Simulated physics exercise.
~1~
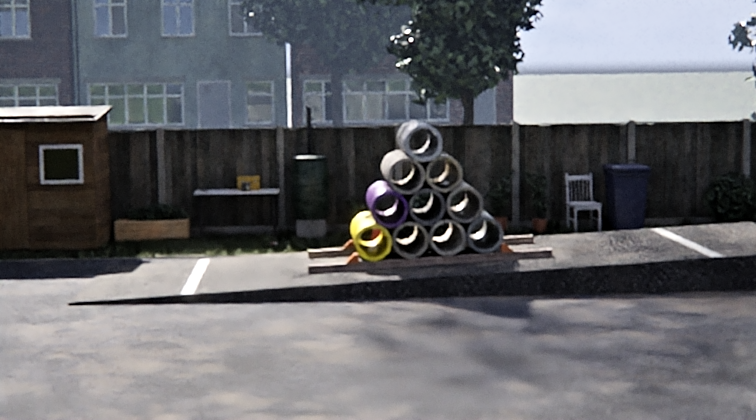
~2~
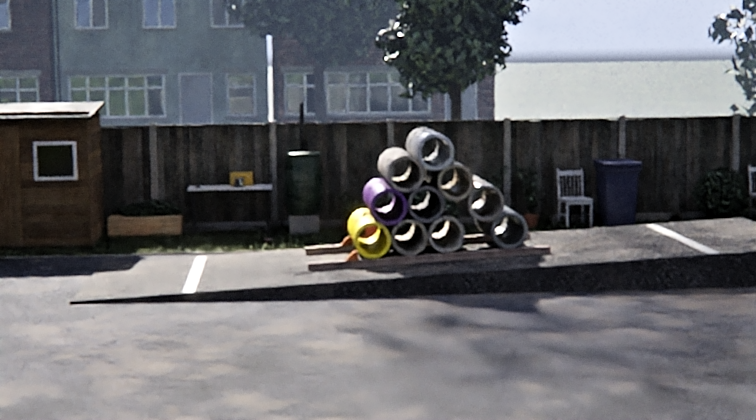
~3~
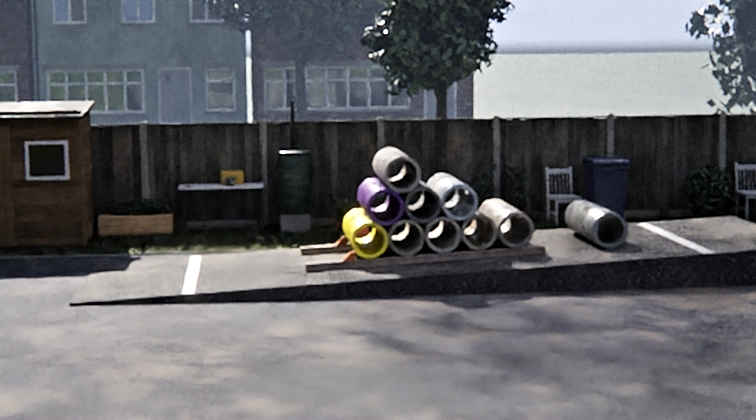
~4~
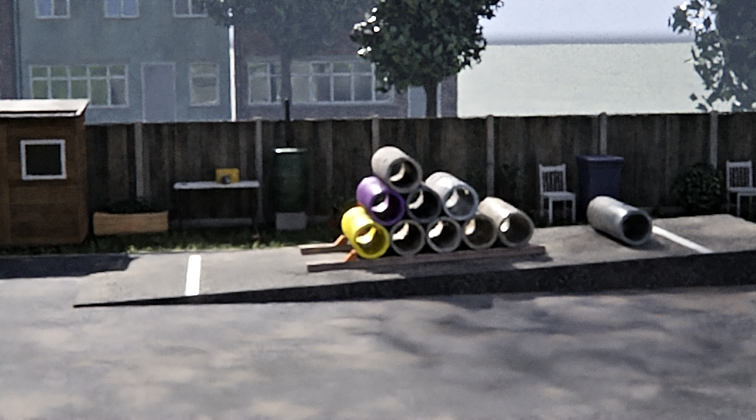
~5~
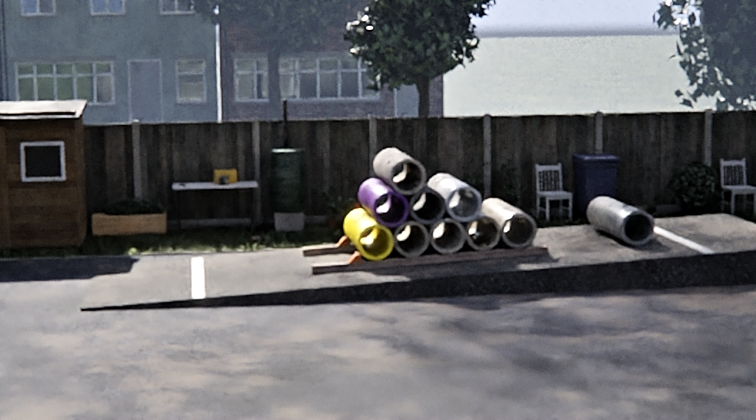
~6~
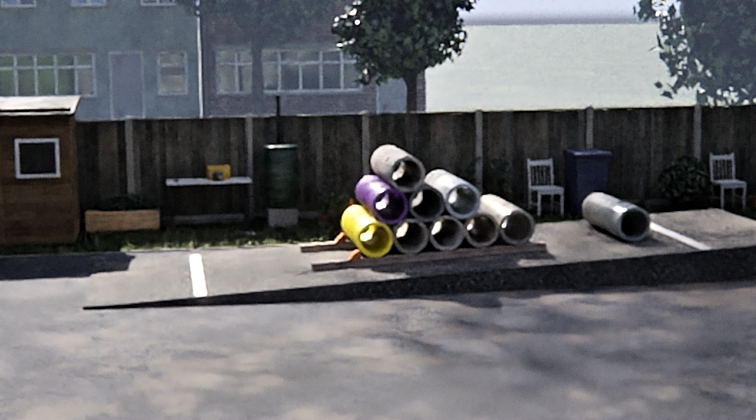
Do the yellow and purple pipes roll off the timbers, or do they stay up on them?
They both stay up on the timbers, with the yellow pipe at the lower left of the pile and the purple one resting above it.
